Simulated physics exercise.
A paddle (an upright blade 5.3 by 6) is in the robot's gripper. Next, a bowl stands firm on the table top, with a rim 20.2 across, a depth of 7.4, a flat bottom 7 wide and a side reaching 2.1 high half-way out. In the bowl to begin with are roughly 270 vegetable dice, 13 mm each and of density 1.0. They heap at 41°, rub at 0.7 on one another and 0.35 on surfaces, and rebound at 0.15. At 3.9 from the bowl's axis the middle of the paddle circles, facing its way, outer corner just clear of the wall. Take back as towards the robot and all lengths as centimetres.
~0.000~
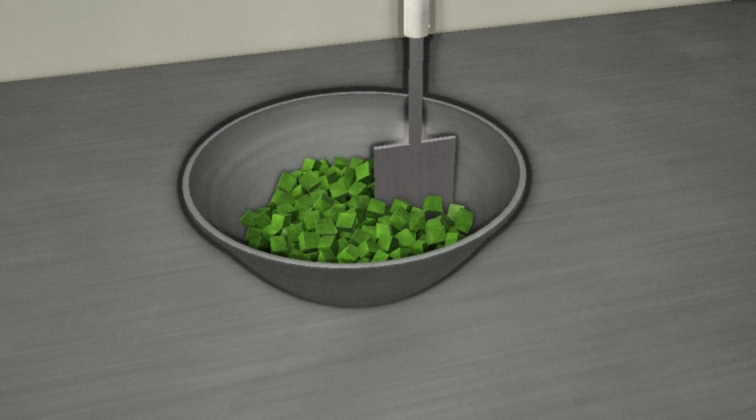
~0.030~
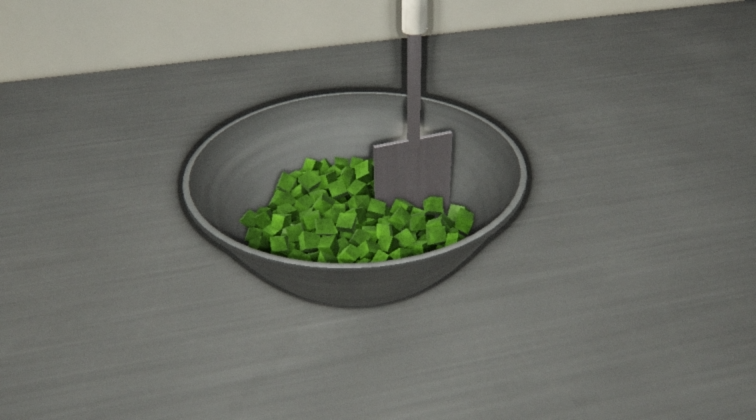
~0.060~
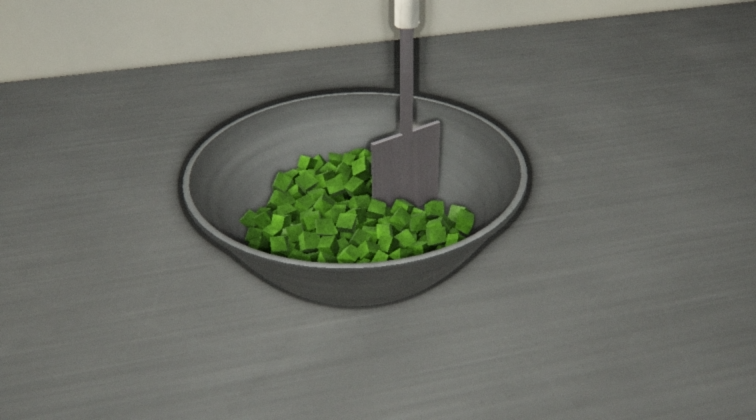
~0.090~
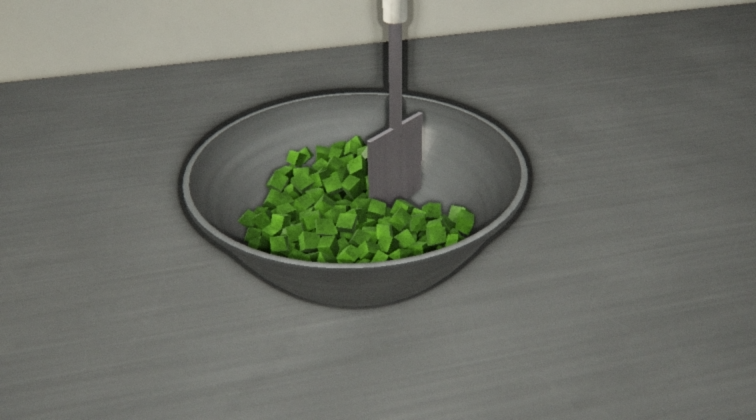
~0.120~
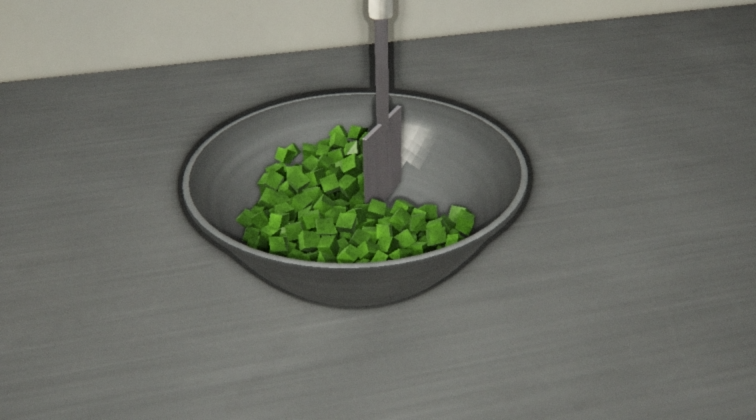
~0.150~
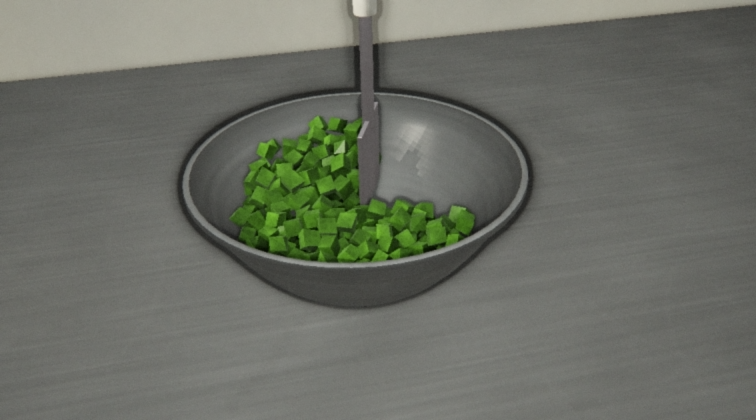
In a grey bowl, an upright paddle turns and pushes green cubes leftward up the side.
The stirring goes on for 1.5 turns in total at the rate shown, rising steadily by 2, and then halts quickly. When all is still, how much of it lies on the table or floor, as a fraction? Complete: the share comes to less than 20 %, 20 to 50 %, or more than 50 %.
The share comes to less than 20 %.
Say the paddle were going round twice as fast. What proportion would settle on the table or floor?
I'd expect about 40 %.
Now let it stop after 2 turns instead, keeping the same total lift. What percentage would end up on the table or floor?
About 10 per cent.
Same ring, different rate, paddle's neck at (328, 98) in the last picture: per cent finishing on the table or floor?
Some 25 %.
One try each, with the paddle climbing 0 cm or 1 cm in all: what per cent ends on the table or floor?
About 20 and 15 per cent.
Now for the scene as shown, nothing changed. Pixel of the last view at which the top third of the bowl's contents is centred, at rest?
It is centred around (302, 213).
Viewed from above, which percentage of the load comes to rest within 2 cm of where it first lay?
I'd put it at about 10 in a hundred.
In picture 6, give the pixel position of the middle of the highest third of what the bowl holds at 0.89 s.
Near (344, 158).
After 0.52 s, 251° round, highest piece 10 above the table; 253 in the bowl, 10 on the table or floor, 3 in flight or on the tool.
After 0.89 s, 77° round, highest piece 8 above the table; 239 in the bowl, 25 on the table or floor, 2 in flight or on the tool.
After 1.27 s, 180° round, highest piece 8 above the table; 238 in the bowl, 28 on the table or floor.
After 1.97 s, 180° round, highest piece 8 above the table; 238 in the bowl, 28 on the table or floor.
At rest, 238 in the bowl, 28 on the table or floor. That is 11 % on the table or floor.
